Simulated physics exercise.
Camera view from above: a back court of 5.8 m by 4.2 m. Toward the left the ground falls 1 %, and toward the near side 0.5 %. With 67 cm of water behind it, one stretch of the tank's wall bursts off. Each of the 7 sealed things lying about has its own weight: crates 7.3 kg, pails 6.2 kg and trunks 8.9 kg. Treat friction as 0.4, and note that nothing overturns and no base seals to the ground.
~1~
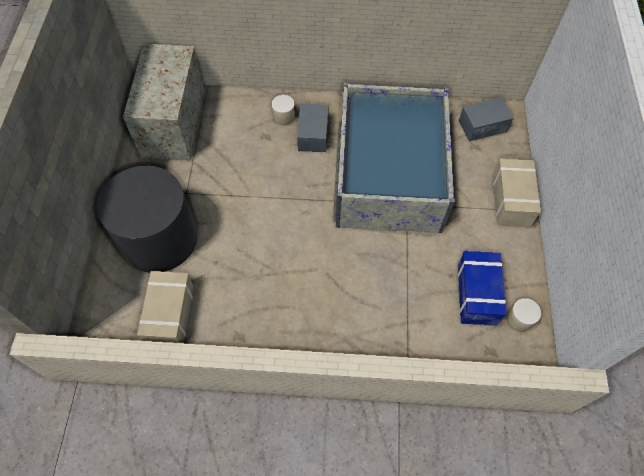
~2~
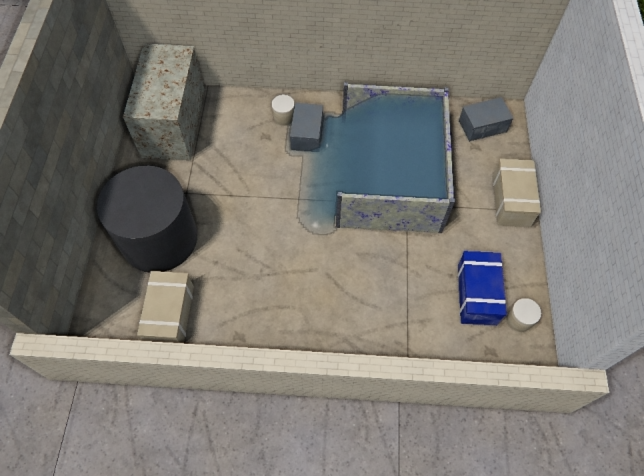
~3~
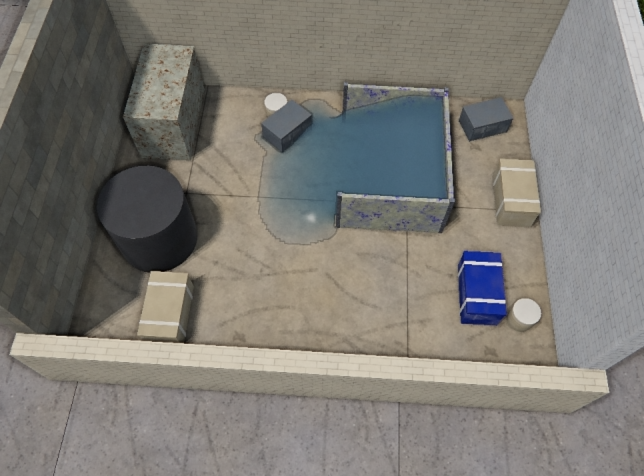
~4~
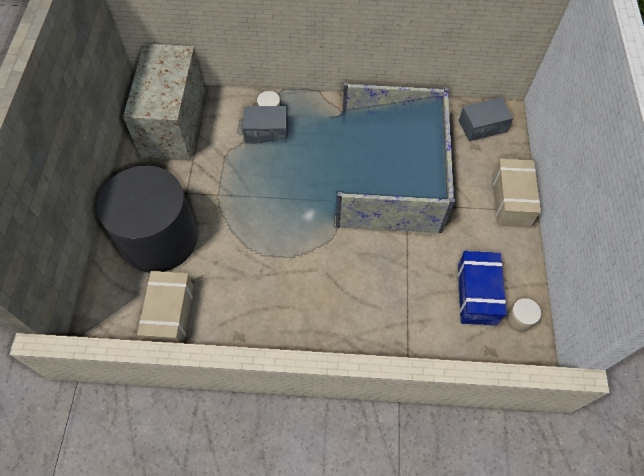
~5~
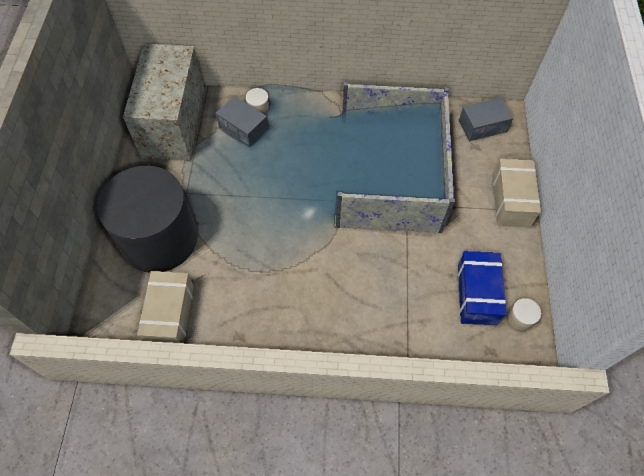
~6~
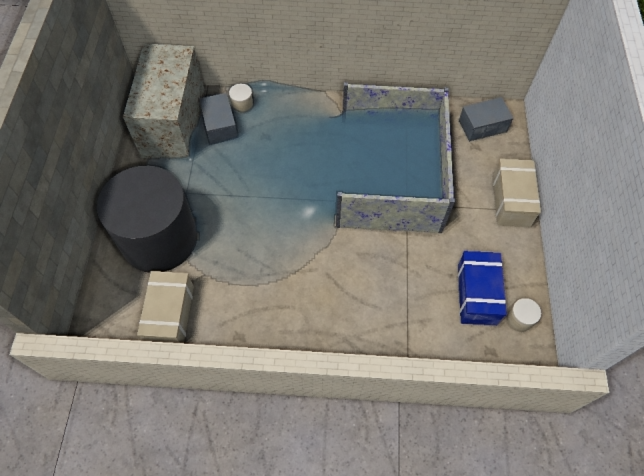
To begin with, a rectangular tank of water stands in a walled court among boxes and pails. Its left wall gives way and water spreads leftward over the floor, carrying a grey box, then a white pail, left toward the speckled block, while the blue trunk stays still.
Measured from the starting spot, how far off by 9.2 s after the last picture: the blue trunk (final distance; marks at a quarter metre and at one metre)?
It ends some way off.
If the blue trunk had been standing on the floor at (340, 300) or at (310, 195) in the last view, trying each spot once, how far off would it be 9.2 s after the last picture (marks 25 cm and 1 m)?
From the first place it goes well off; from the second it goes well off.
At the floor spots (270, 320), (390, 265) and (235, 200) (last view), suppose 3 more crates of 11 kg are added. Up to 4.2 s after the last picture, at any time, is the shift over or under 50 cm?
Note, same order as listed: Beyond the limit, inside the limit, beyond the limit.
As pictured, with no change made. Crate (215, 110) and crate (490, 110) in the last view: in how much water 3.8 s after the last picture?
About 13 and 2 cm.
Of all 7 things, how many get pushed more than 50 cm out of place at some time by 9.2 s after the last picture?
Total: 7.
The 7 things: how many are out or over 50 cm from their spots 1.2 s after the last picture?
I get 2.
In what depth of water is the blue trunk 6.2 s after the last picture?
About 7 cm.
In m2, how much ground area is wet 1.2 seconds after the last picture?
Some 13 m2 of it.
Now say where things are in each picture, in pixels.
The blue trunk at (485, 282) rests on the ground; 2.2 m2 under water; 0 of 7 have shifted, in the first frame.
The blue trunk at (485, 282) rests on the ground; water covers 3.1 m2; 1 of 7 have shifted, in the second frame.
The blue trunk at (485, 282) rests on the ground; 4.3 m2 under water; 2 of 7 have shifted, in the third frame.
The blue trunk at (485, 282), on the bottom; 5.8 m2 under water; 2 of 7 have shifted, in the fourth frame.
The blue trunk at (485, 282), on the bottom; water covers 7.3 m2; 2 of 7 have shifted, in the fifth frame.
The blue trunk at (485, 282) rests on the ground; water covers 8.4 m2; 2 of 7 have shifted, in the sixth frame.
Then, 1.2 s after the last picture the blue trunk is near (485, 282), 0.0 m from its start, aground; 3 afloat.
Then, 3.8 s after the last picture the blue trunk is near (485, 282), 0.0 m from its start, aground; 3 afloat.
Then, 6.2 s after the last picture the blue trunk is near (501, 252), 0.4 m from its start, afloat; 6 afloat.
Then, 9.2 s after the last picture the blue trunk is near (468, 243), 0.5 m from its start, afloat; 6 afloat.
